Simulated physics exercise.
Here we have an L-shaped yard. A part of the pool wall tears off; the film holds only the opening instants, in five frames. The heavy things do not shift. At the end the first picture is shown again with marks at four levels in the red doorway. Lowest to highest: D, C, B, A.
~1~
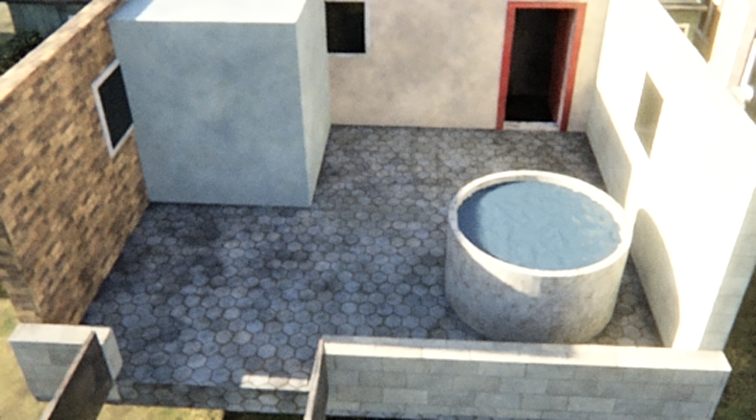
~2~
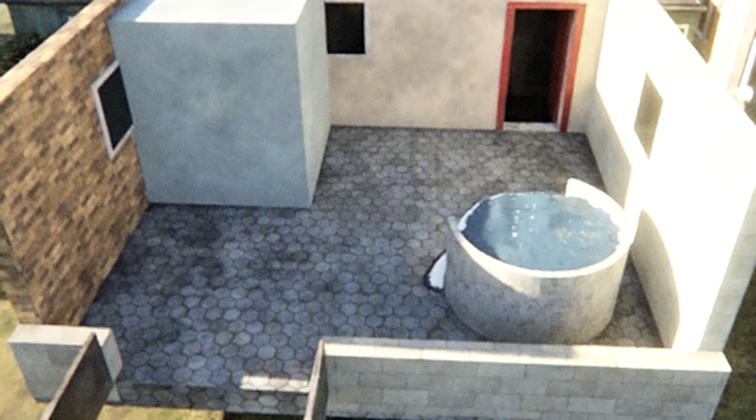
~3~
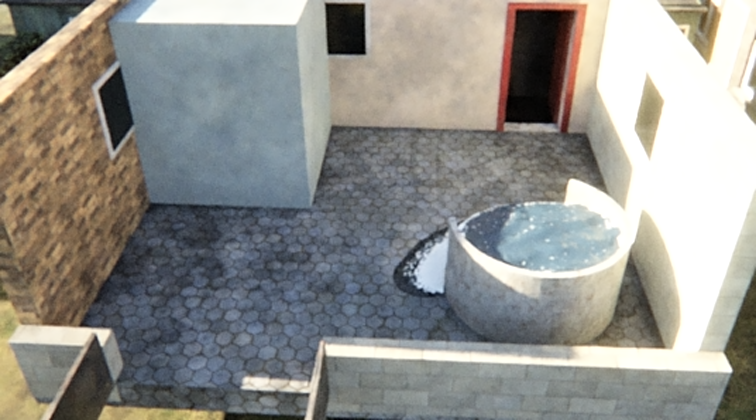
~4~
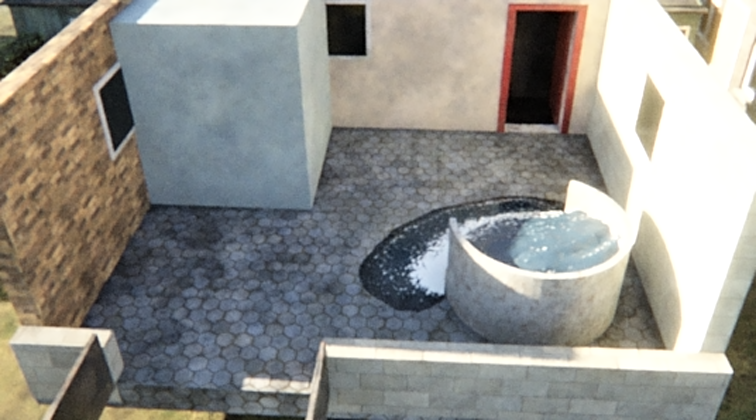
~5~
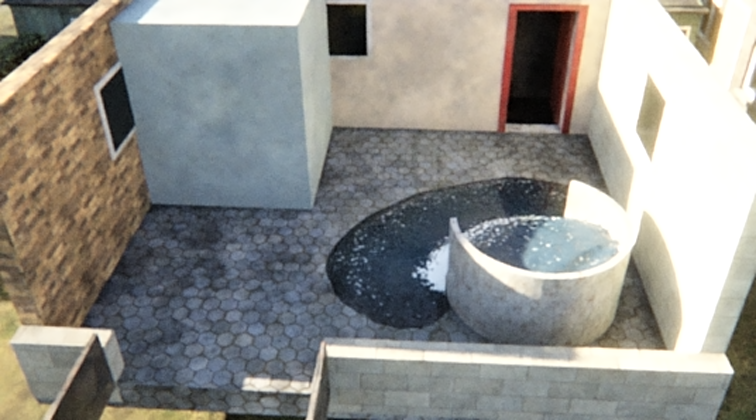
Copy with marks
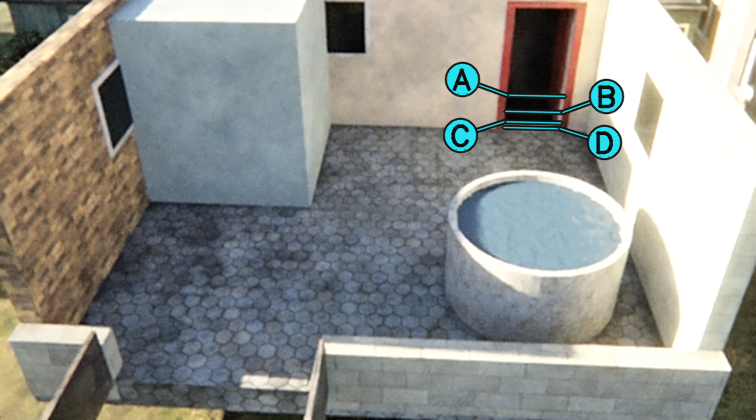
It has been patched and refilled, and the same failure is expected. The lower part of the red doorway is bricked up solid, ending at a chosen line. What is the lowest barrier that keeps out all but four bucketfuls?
B will do.
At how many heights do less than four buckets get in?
Two of the four.
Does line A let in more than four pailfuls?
No, not at all.
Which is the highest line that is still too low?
Here it is line C.
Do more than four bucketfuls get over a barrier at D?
Yes, that goes wrong.
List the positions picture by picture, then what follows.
Water in the pool at rest, its middle at (537, 224); foot of the red doorway at (531, 130); open gate at (215, 327).
Water covers 2 % of the ground and shows as far out as (440, 287).
Water covers 6 % of the ground and shows as far out as (405, 283).
Water covers 13 % of the ground and shows as far out as (375, 287).
Water covers 23 % of the ground and shows as far out as (333, 268).
On the marked copy, A at (535, 95); B at (533, 111); C at (532, 122); D at (531, 128); from the bottom up D, C, B, A.
Choosing A, nothing gets over.
Choosing B, a splash gets over, under a bucket.
Choosing C, about 10 bucketfuls get in.
Choosing D, dozens of bucketfuls pour in.
